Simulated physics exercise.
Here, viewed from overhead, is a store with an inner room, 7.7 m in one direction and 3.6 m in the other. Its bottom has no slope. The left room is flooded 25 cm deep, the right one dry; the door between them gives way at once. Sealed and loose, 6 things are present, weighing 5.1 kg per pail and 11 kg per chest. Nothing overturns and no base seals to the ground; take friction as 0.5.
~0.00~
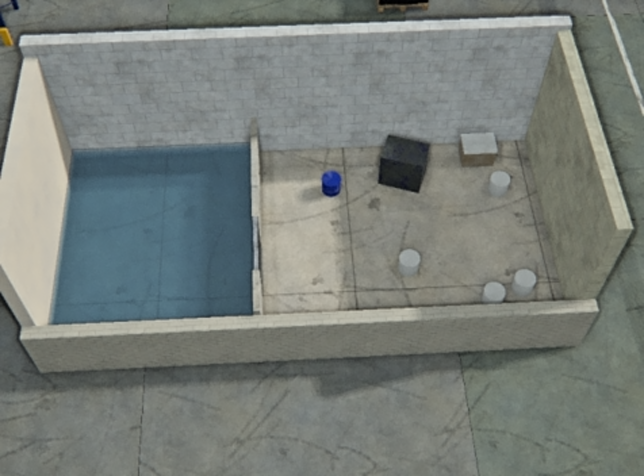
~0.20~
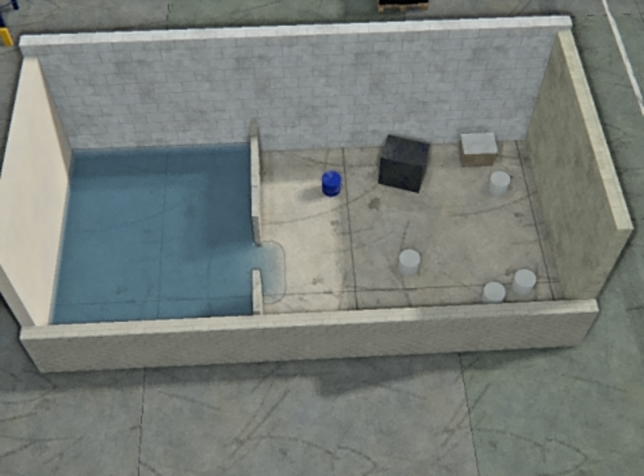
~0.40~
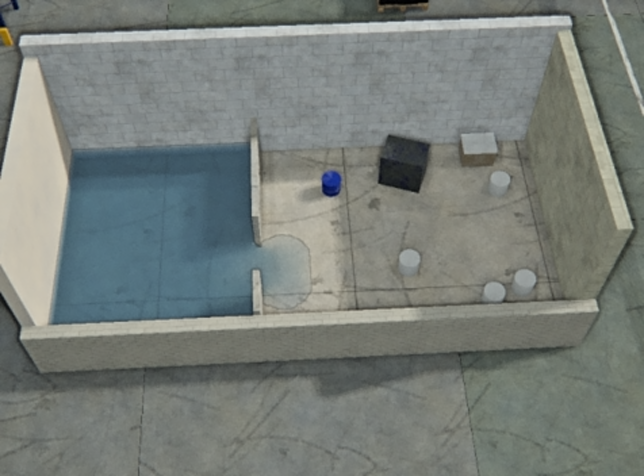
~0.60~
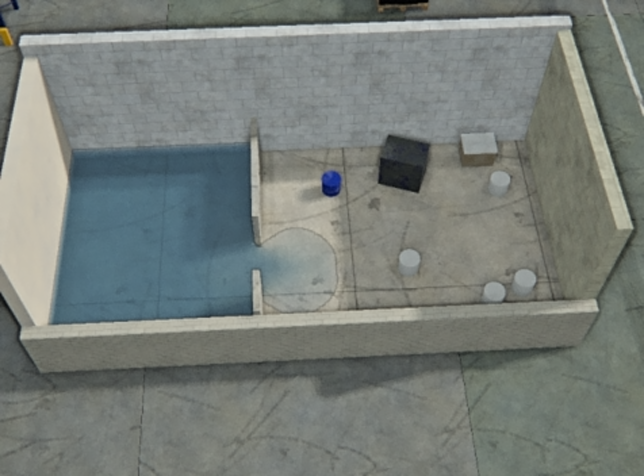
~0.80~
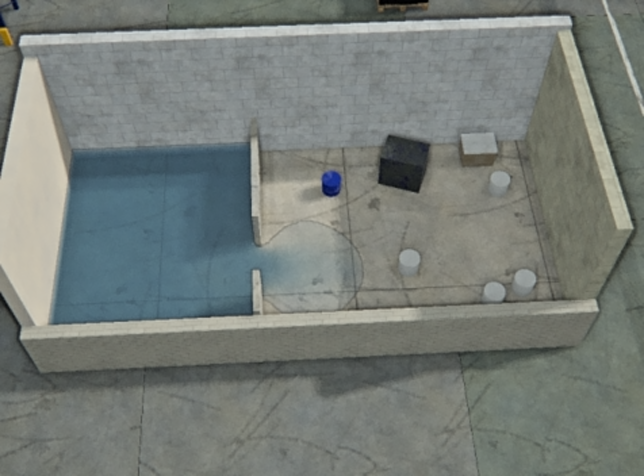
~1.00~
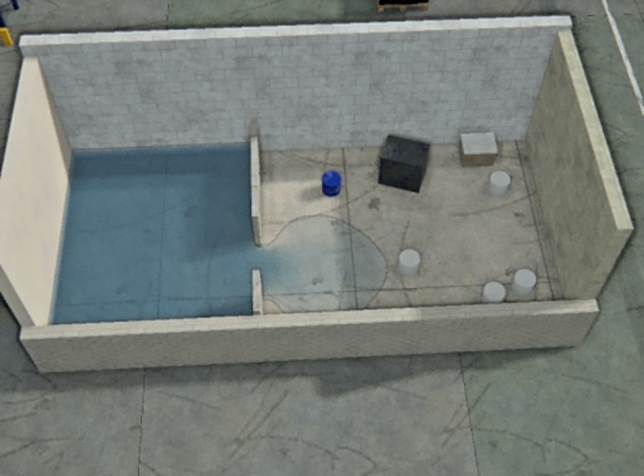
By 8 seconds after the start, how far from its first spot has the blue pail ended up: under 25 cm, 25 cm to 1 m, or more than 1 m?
It sits tight.
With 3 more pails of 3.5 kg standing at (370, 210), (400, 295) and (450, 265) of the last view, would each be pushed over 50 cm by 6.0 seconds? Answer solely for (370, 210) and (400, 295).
Beyond, beyond.
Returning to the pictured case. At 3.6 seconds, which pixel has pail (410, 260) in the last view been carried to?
(450, 257) or thereabouts.
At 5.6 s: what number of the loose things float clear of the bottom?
Count: 3.
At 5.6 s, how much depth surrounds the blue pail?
Near 2 cm deep.
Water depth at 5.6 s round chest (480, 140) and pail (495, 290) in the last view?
First about 3 cm, second about 11 cm.
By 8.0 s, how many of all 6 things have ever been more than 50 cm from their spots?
All told, that gives 5.
After 1.6 s the blue pail is near (331, 179), 0.0 m from its start, aground; 0 afloat.
After 3.6 s the blue pail is near (331, 179), 0.0 m from its start, aground; 0 afloat.
After 5.6 s the blue pail is near (331, 179), 0.0 m from its start, aground; 3 afloat.
After 8.0 s the blue pail is near (331, 179), 0.0 m from its start, aground; 5 afloat.
